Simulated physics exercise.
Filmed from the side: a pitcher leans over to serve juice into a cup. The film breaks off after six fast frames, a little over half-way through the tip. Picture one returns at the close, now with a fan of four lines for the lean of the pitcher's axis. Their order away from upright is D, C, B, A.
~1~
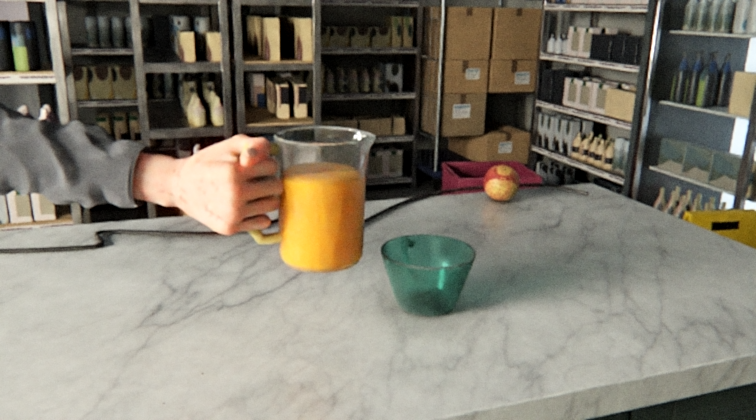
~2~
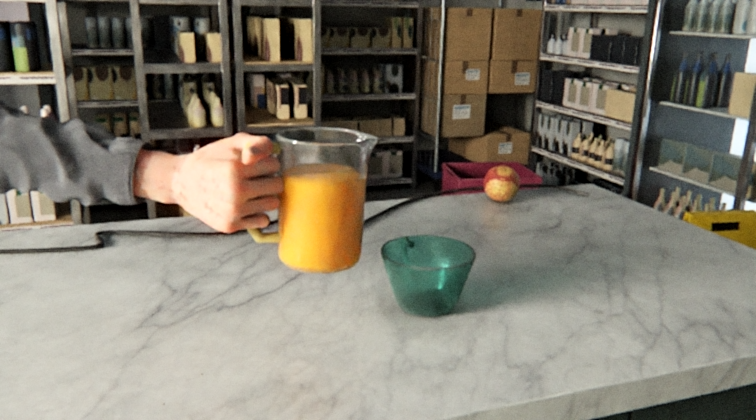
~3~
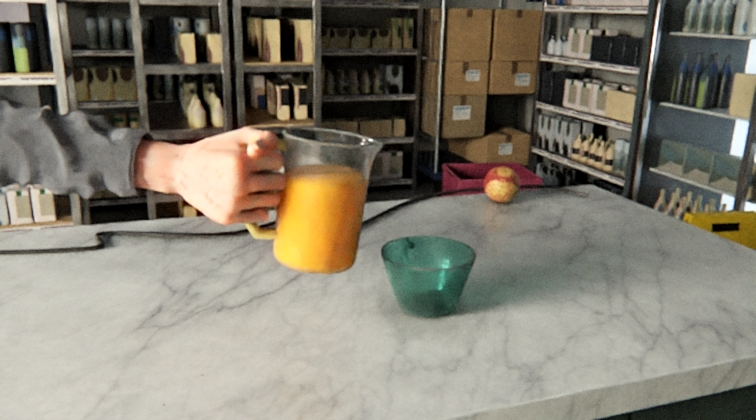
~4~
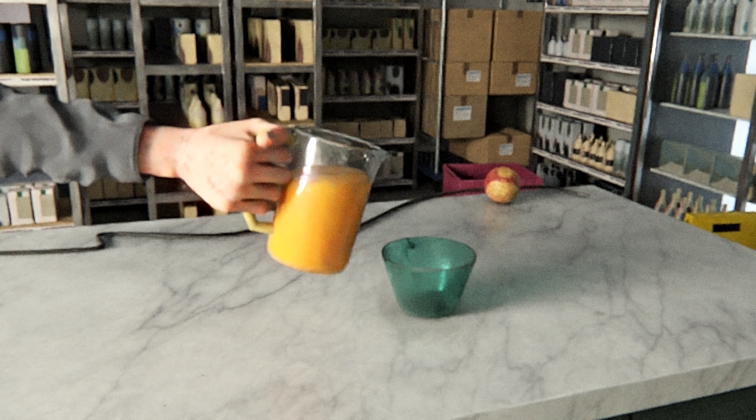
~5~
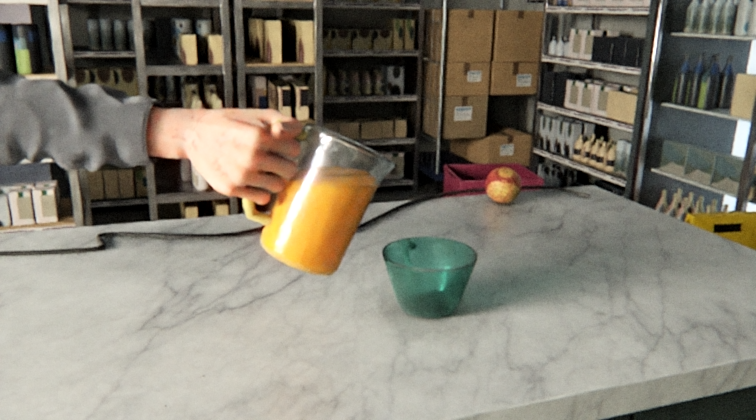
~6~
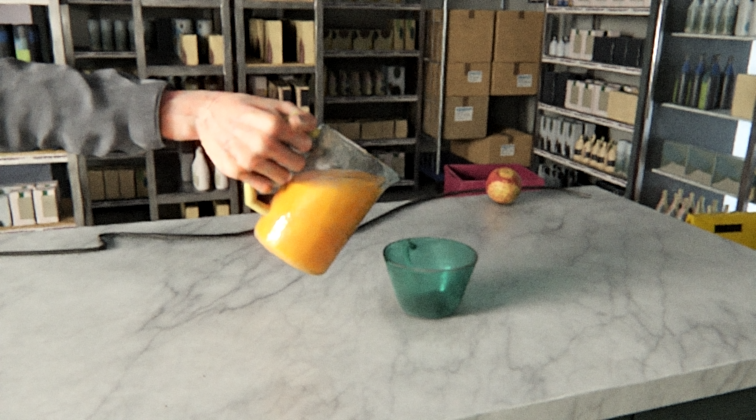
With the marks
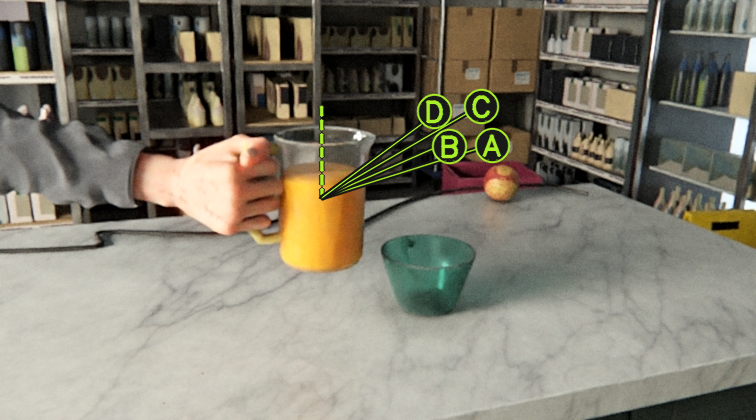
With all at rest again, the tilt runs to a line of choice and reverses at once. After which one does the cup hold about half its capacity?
Go for B.
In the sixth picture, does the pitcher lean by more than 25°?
Yes, it does.
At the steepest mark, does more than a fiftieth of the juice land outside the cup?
Yes, it does.
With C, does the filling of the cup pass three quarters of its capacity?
No, less.
On the marked copy, A at (476, 149); B at (432, 148); C at (466, 113); D at (421, 124).
For mark A, the cup ends with about 63 % of what it can hold; 10 % of the juice is spilt.
For mark B, the cup ends with about 54 % of what it can hold.
For mark C, the cup ends with about 35 % of what it can hold.
For mark D, the cup ends with about 21 % of what it can hold.
